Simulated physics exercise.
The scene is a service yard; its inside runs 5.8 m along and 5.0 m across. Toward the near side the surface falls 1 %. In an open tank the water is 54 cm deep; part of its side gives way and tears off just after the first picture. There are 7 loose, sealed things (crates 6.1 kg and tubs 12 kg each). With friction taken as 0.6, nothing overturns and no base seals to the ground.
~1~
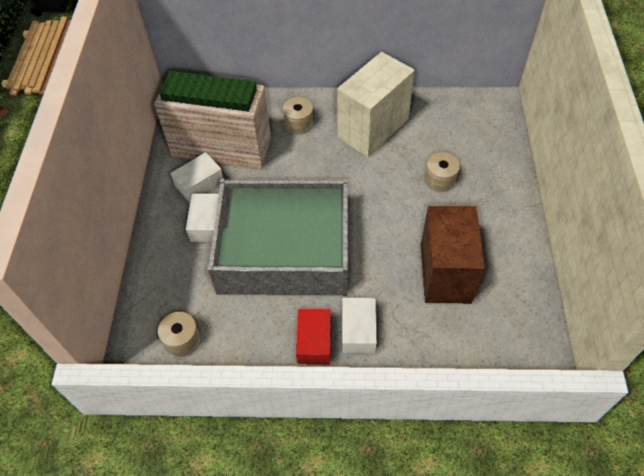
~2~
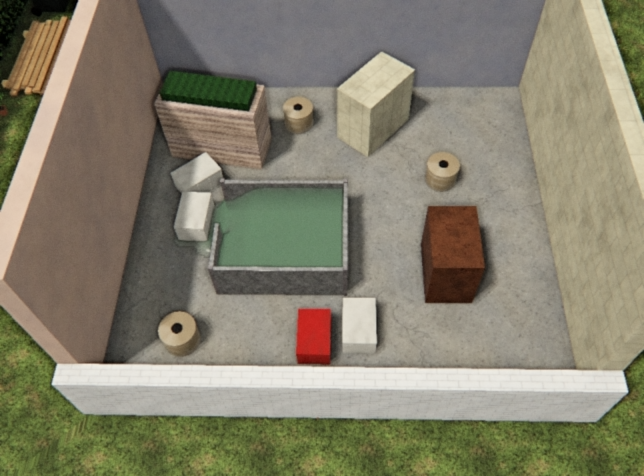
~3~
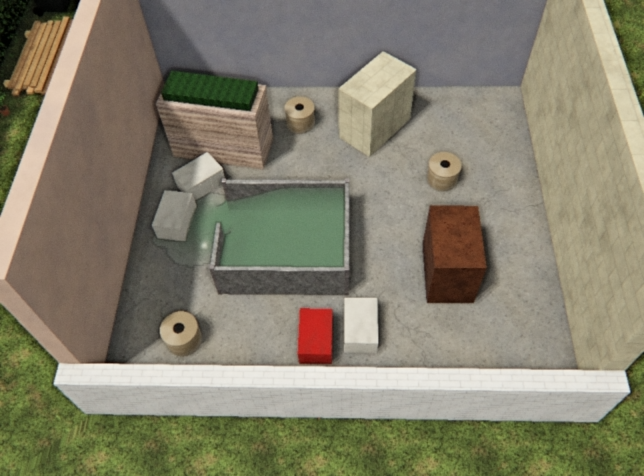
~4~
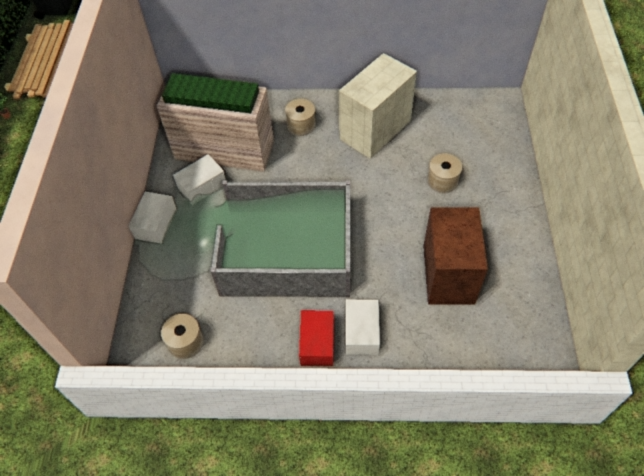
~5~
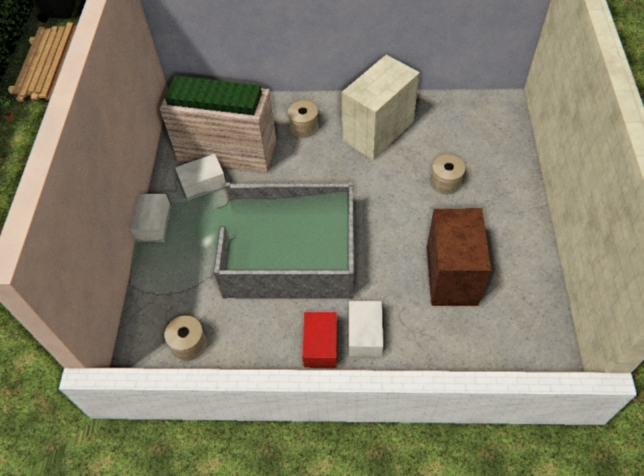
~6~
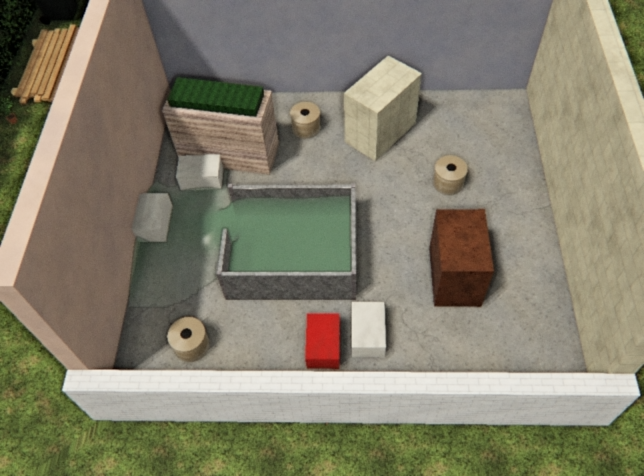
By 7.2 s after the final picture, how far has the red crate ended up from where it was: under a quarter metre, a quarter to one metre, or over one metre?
It'll be greatly displaced.
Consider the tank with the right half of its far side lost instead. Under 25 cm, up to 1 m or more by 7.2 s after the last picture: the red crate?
Outcome for the red crate: No real movement.
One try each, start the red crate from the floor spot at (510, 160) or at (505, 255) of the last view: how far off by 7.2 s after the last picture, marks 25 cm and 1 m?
Try one, it keeps its spot; try two, it keeps its spot.
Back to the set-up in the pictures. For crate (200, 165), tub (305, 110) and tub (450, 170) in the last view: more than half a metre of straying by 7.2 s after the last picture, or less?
Beyond, within, within.
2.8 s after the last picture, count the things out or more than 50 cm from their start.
At that moment it comes to 2.
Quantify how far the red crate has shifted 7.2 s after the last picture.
I'd estimate some 300 centimetres.
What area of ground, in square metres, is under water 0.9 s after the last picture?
Around 6.5 m2 of it.
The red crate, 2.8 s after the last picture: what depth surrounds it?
About 4 cm.
Then, 0.9 s after the last picture the red crate is near (323, 335), 0.0 m from its start, aground; 1 afloat.
Then, 2.8 s after the last picture the red crate is near (340, 333), 0.2 m from its start, aground; 2 afloat.
Then, 4.8 s after the last picture the red crate is near (457, 353), 1.6 m from its start, afloat; 3 afloat.
Then, 7.2 s after the last picture the red crate is near (567, 355), 2.8 m from its start, afloat; 3 afloat.
